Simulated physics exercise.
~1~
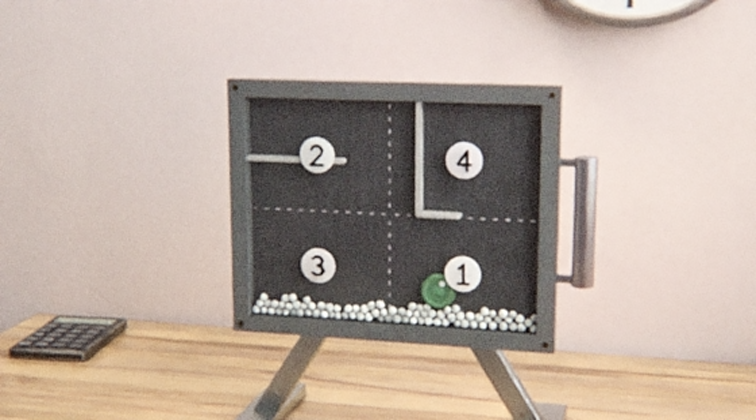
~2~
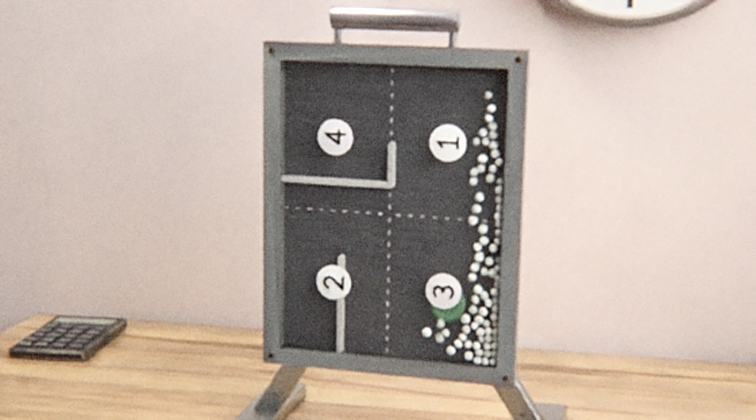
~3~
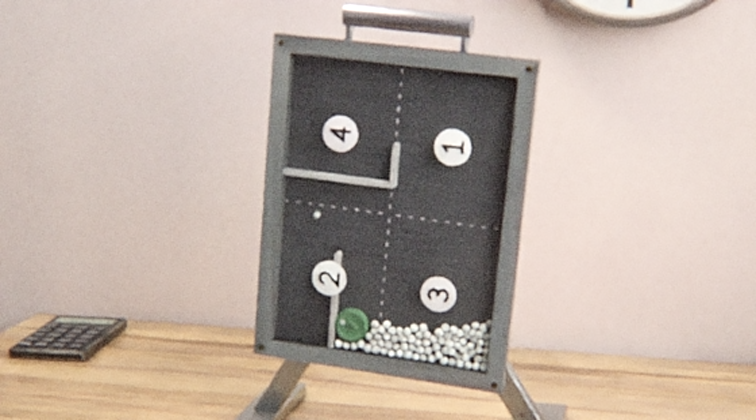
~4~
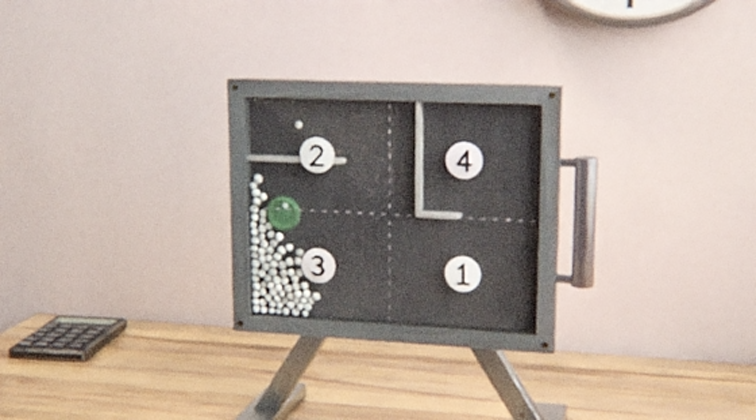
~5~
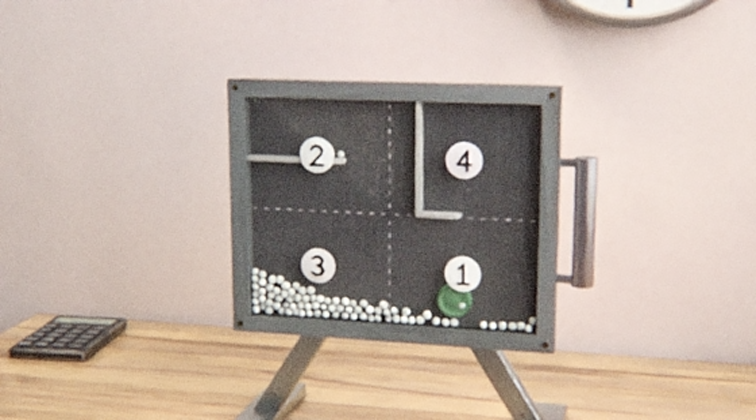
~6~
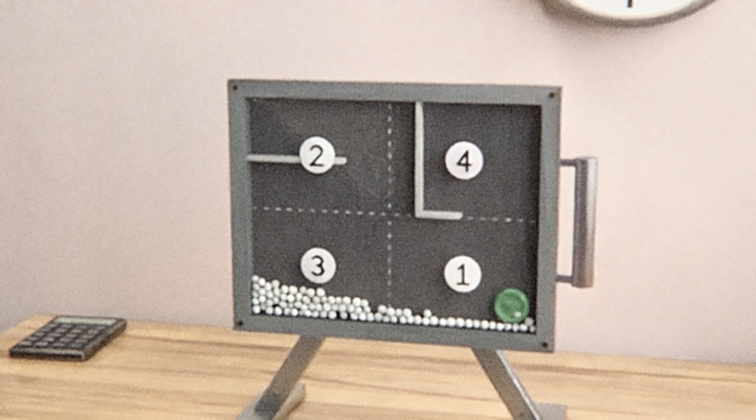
A dark square-cornered case in a grey frame, seen from the front by a still camera, stands on metal legs on a wooden table, its quarters numbered one to four. Small white beads lie along its bottom with a green disc lower right, while a calculator sits left and a clock hangs above. The case turns anticlockwise onto its side, and the beads and disc slide down into quarter three. It swings back level, throwing the beads against the left wall. They spill rightward and settle, deepest at left, with the disc in the bottom right corner, in quarter one.
